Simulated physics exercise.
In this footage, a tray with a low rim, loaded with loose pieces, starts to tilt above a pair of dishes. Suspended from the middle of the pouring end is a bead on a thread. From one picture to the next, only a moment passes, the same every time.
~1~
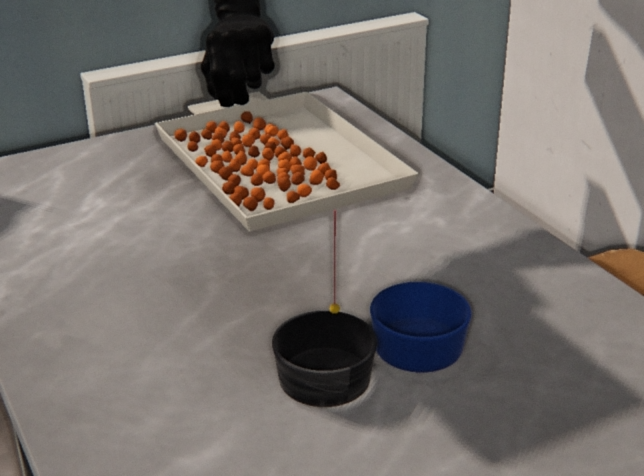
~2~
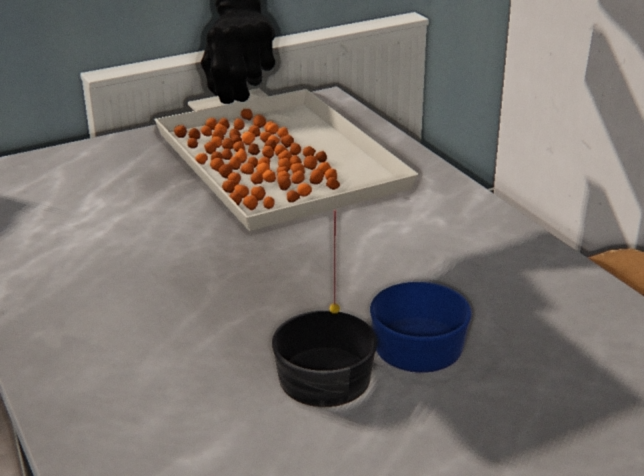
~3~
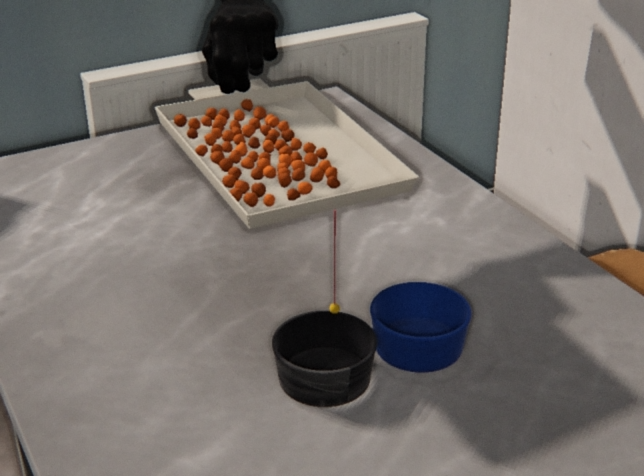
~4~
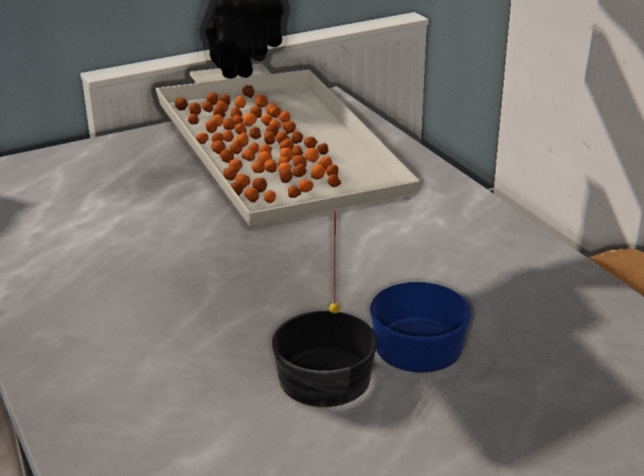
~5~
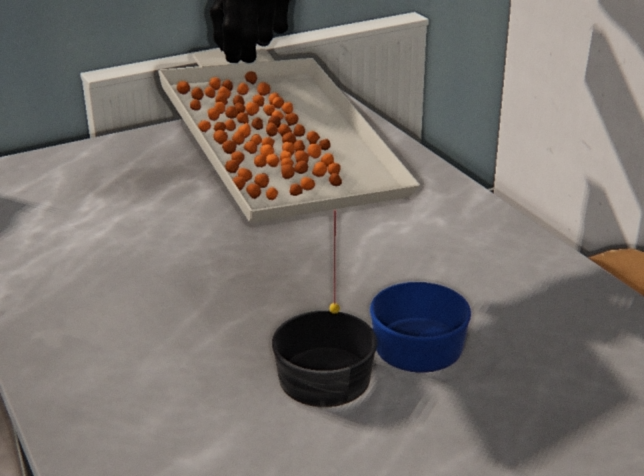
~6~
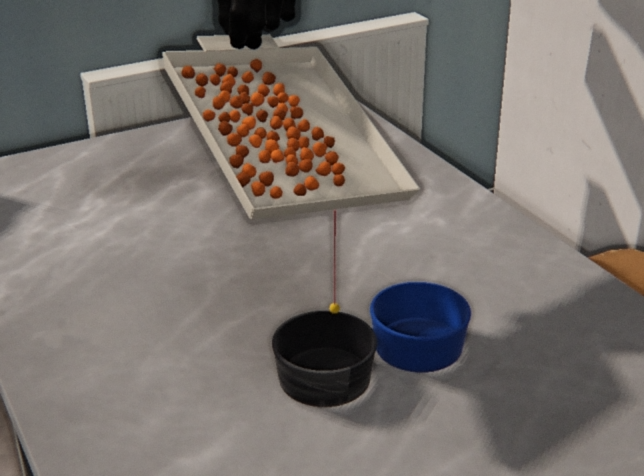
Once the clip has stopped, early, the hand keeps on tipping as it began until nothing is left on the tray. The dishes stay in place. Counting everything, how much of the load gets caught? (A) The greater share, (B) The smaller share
The greater share (A).
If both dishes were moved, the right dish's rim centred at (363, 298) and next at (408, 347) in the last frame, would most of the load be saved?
Result, first setup: The minor share; second setup: The minor share.
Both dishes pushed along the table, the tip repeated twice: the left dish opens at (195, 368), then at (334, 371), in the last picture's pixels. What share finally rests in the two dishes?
0 and 30 %.
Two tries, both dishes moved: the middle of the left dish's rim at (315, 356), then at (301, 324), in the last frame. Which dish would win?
Trial one goes to the right of the two, trial two to the right of the two.
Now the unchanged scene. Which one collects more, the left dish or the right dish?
That is right.
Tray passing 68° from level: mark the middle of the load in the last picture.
At about (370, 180).
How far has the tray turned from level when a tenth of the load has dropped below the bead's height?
Roughly 75 degrees.
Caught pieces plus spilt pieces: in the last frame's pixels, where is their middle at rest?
Resting centre, last frame: Roughly (413, 340).
Soon after the last picture, tray tipped steeply; most on the tray; a stray few in the right dish; a small part in the air.
A little later, tray tipped past a quarter turn; about a third on the tray; a stray few in the left dish; about a quarter in the right dish; a small part outside both; about a third in the air.
Later still, tray tipped past a quarter turn; a small part in the left dish; most in the right dish; about a quarter outside both.
At rest, tray tipped past a quarter turn; a small part in the left dish; most in the right dish; about a quarter outside both.
